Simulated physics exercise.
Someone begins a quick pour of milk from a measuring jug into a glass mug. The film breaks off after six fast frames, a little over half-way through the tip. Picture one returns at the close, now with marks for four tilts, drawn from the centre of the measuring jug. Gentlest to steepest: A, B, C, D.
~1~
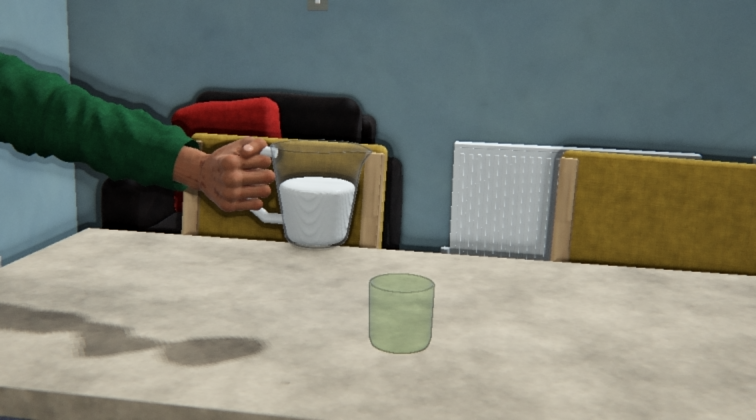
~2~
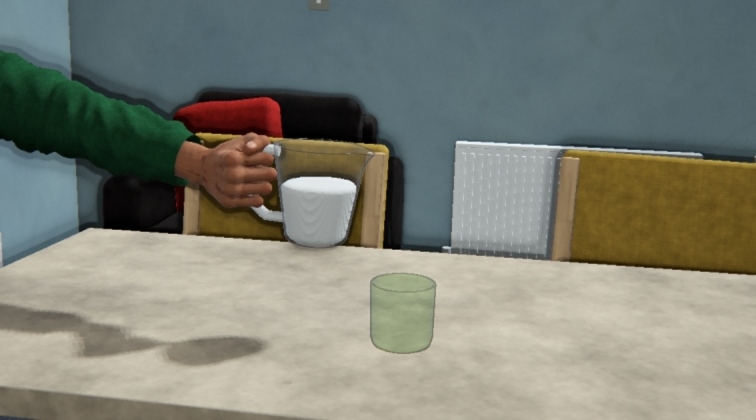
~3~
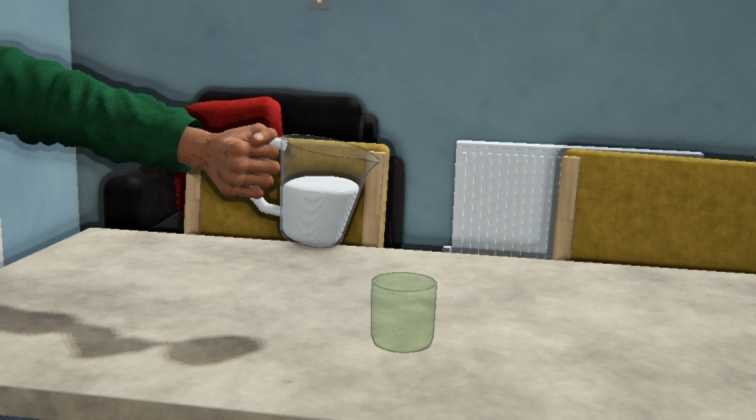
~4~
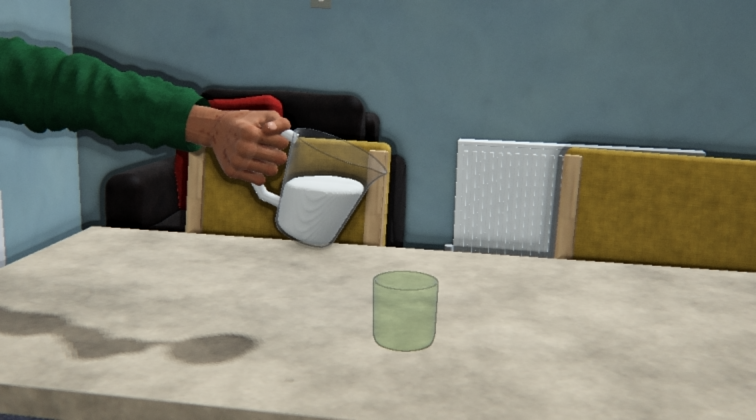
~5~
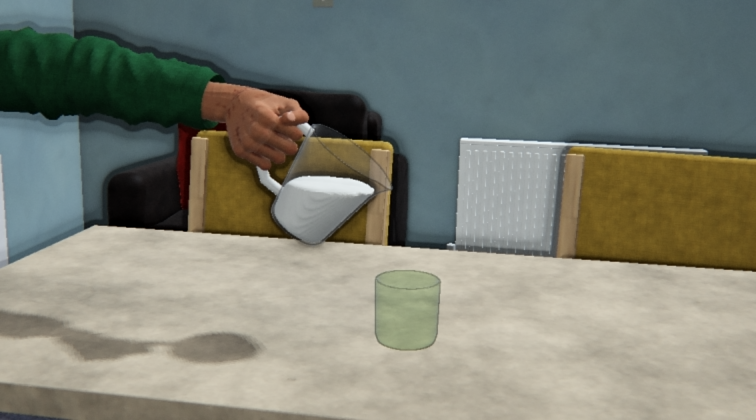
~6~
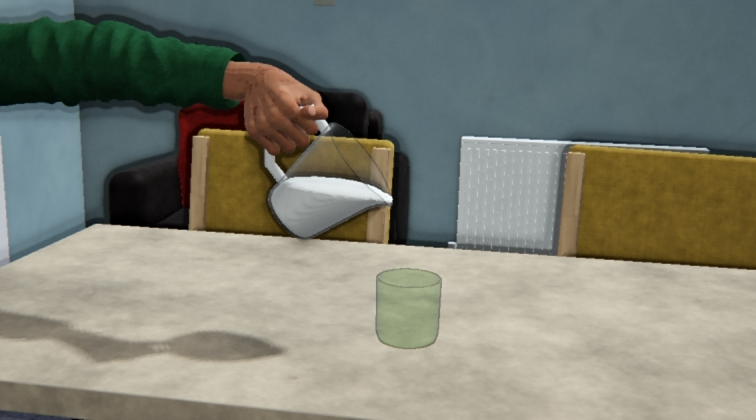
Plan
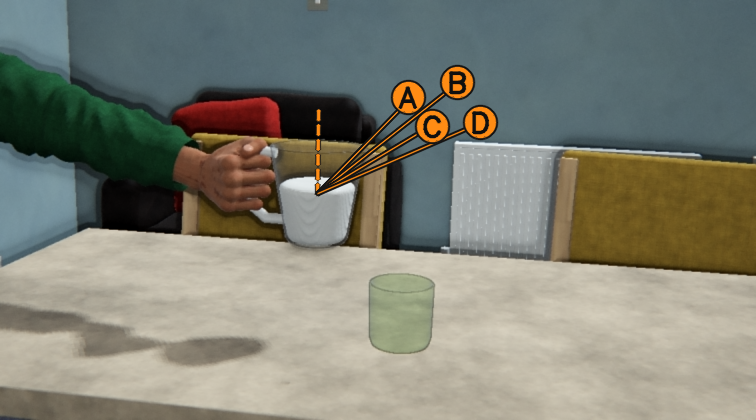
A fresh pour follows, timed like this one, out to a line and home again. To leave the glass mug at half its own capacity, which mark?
D.
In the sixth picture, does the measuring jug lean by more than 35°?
Yes, it does.
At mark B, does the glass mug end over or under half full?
Under half.
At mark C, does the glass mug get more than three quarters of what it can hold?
No, it does not.
On the marked copy, A at (398, 111); B at (444, 93); C at (416, 134); D at (465, 129).
For mark A, the glass mug ends with about 3 % of what it can hold.
For mark B, the glass mug ends with about 13 % of what it can hold.
For mark C, the glass mug ends with about 29 % of what it can hold.
For mark D, the glass mug ends with about 49 % of what it can hold.
